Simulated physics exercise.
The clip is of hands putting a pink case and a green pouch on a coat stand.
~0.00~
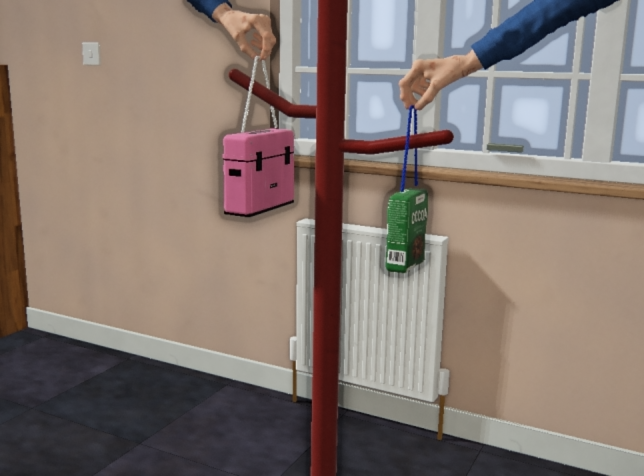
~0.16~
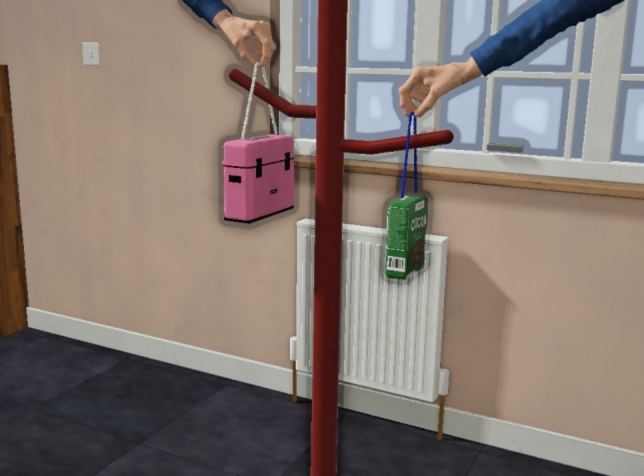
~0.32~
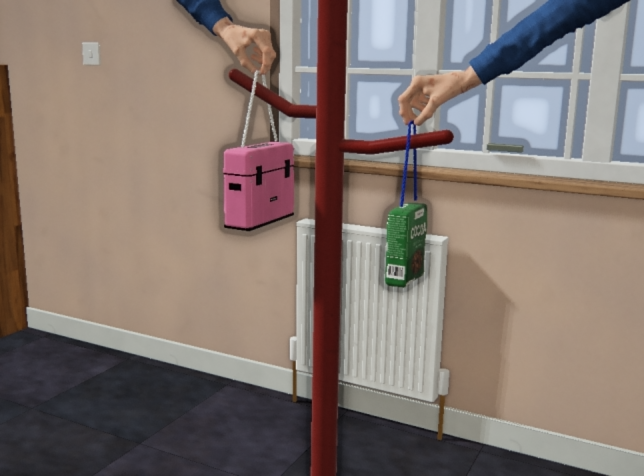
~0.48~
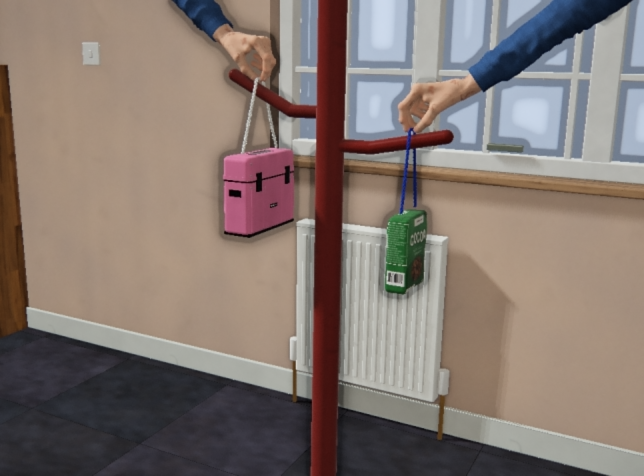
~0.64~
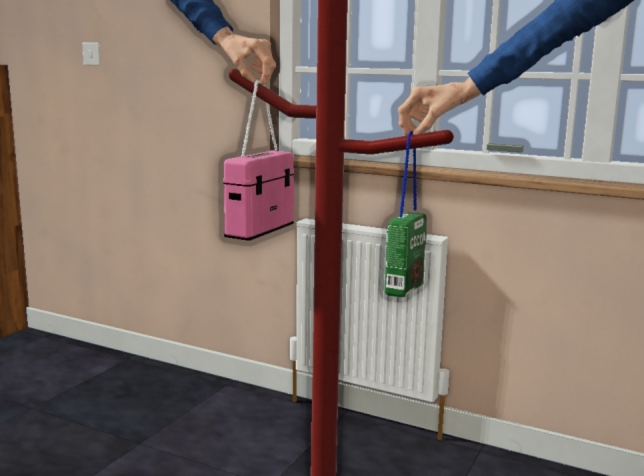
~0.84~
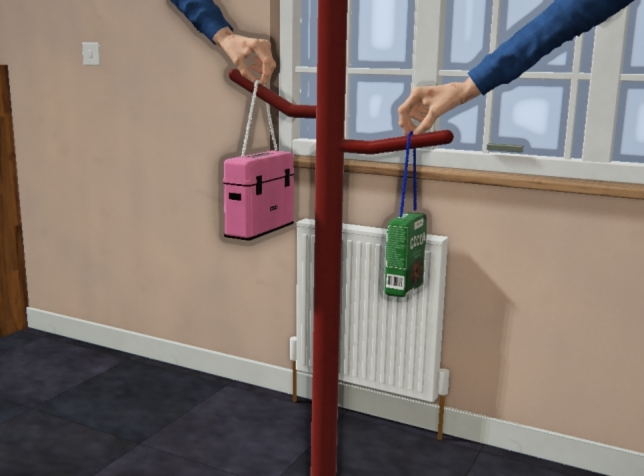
Two hands lowering a pink case and a green pouch by their cords beside the pegs of a red coat stand.
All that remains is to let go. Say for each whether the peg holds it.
In the end the pink case remains on its peg and the green pouch stays hanging.
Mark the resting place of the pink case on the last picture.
Close to (291, 217).
Around 1.12 s, pink case hanging from its loop near (262, 198); green pouch hanging from its loop near (406, 255).
Around 1.62 s, pink case hanging from its loop near (278, 208); green pouch hanging from its loop near (404, 255).
Finally, pink case hanging from its loop near (291, 217); green pouch hanging from its loop near (404, 255). The pink case stays hanging and the green pouch holds on.
